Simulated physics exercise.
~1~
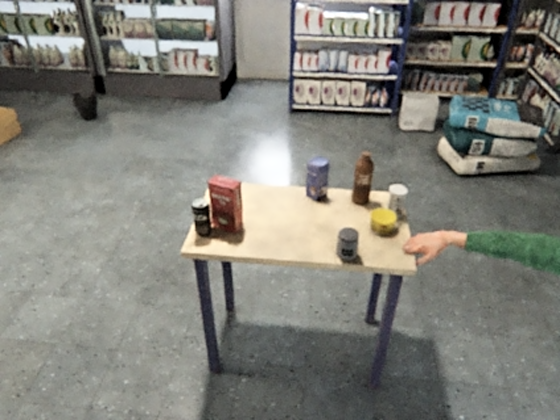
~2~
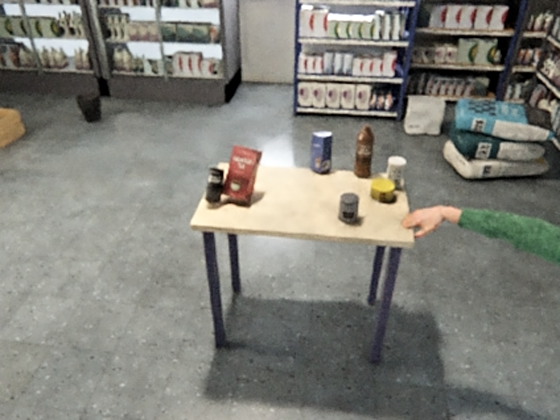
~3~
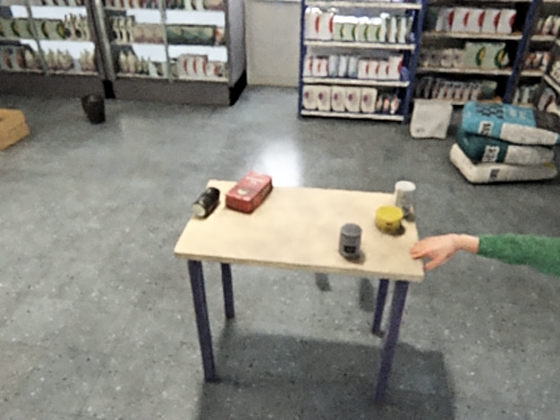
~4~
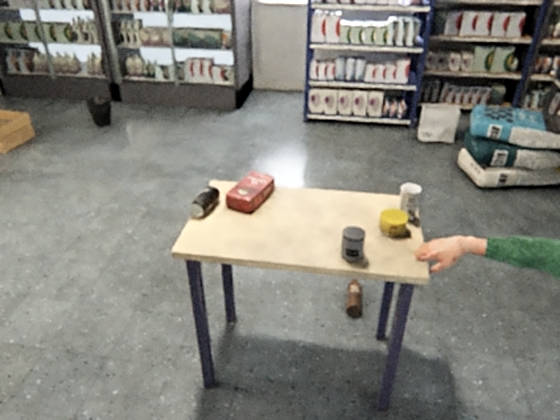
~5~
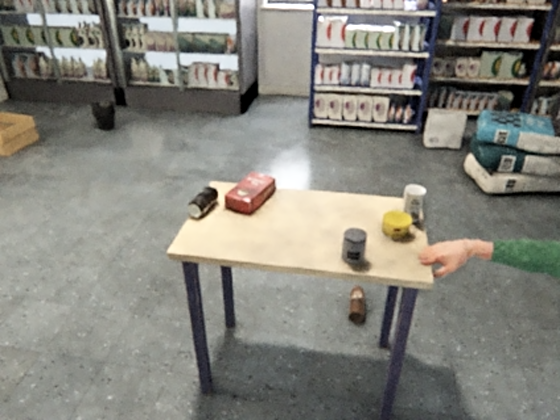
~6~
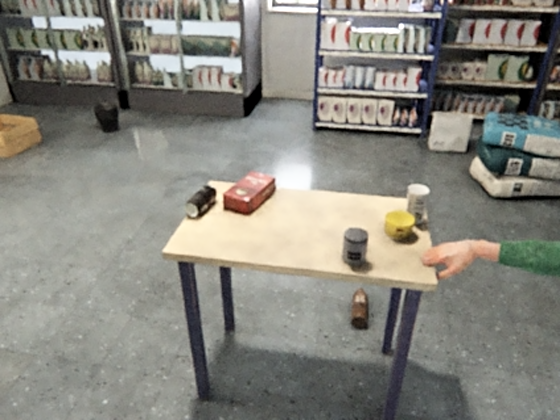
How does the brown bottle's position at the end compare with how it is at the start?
At the start the brown bottle stands upright on the table, and at the end it is lying on its side on the floor.
